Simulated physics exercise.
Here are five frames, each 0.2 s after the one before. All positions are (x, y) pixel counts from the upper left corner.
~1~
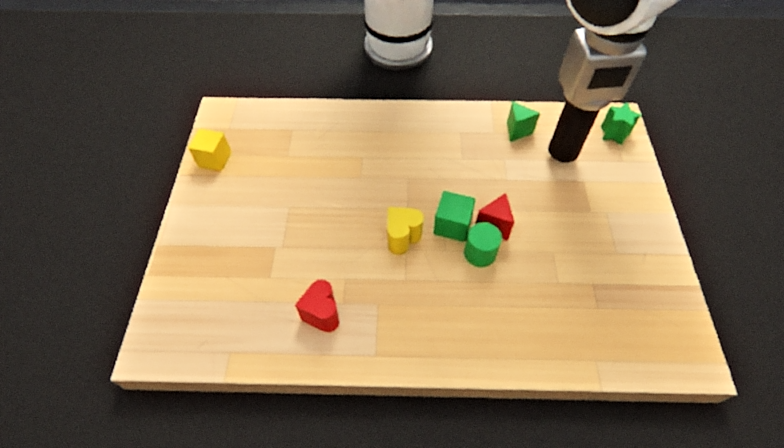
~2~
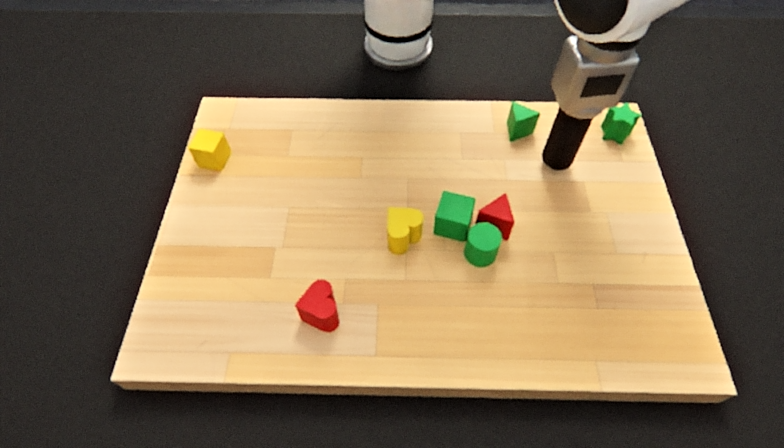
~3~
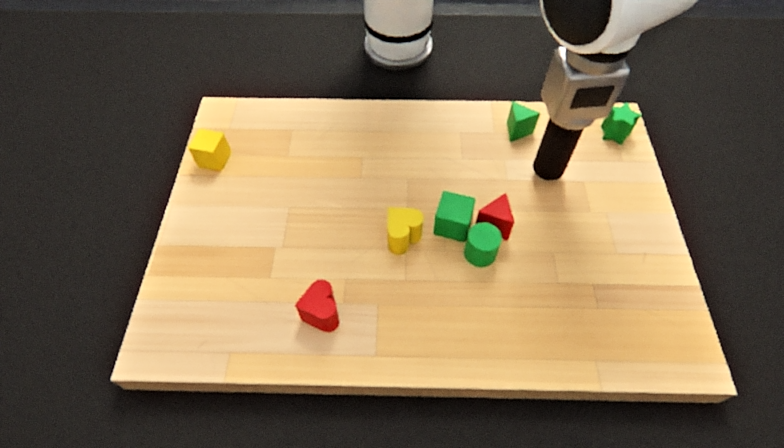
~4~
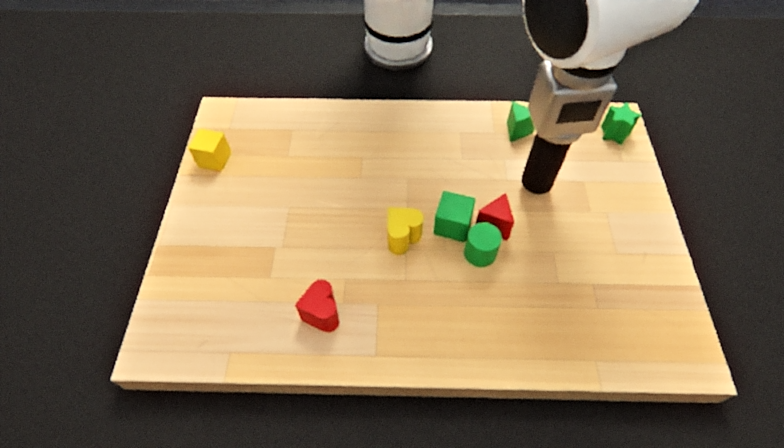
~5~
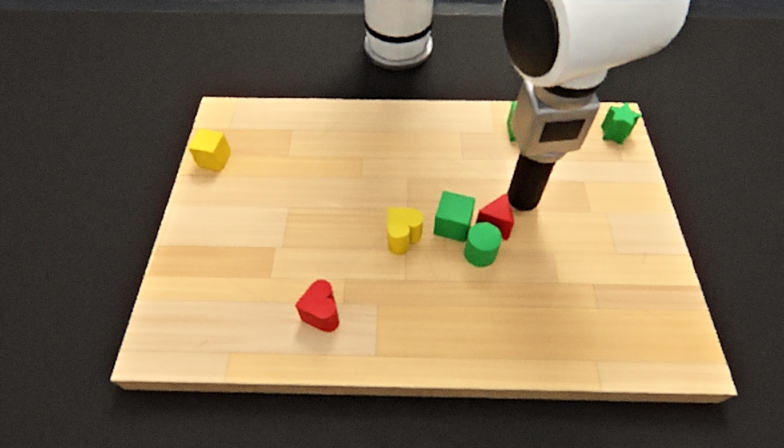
At the start, a robot arm holds a black stick near the upper right of a wooden board scattered with red, green and yellow blocks. The stick moves down and to the left until it is close beside the red triangular piece, while the blocks all stay still.
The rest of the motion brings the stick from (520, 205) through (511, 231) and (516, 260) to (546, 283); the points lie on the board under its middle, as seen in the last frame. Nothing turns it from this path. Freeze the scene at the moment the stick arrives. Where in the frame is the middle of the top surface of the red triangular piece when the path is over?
My best guess is (484, 220).
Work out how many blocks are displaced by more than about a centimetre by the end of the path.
Going by the path, two of them shift by more than about 1 cm.
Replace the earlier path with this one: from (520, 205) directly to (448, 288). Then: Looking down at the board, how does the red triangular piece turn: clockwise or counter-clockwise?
It twists clockwise.
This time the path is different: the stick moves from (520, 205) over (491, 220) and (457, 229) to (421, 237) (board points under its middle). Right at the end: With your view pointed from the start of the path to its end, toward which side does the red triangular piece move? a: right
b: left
I'll go with b - left.
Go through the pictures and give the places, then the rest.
Tip of the stick (563, 151), middles of tops, green four-sided block (456, 207), green cylinder (485, 236), red triangular piece (500, 208), in the first picture.
Stick (557, 158), nothing pushed, in the second picture.
Stick (548, 168), nothing pushed, in the third picture.
Stick (537, 181), nothing pushed, in the fourth picture.
Stick (523, 198), green four-sided block (456, 207), green cylinder (485, 236), red triangular piece (500, 208), in the fifth picture.
The first path, step by step. One third of the way, stick (513, 225); green cylinder (483, 239); red triangular piece (488, 216).
Two thirds of the way, stick (519, 254); green four-sided block (451, 207), turned 15° clockwise; green cylinder (479, 245); red triangular piece (484, 220).
At the end, stick (549, 277); green four-sided block (451, 207), turned 15° clockwise; green cylinder (479, 245); red triangular piece (484, 220).
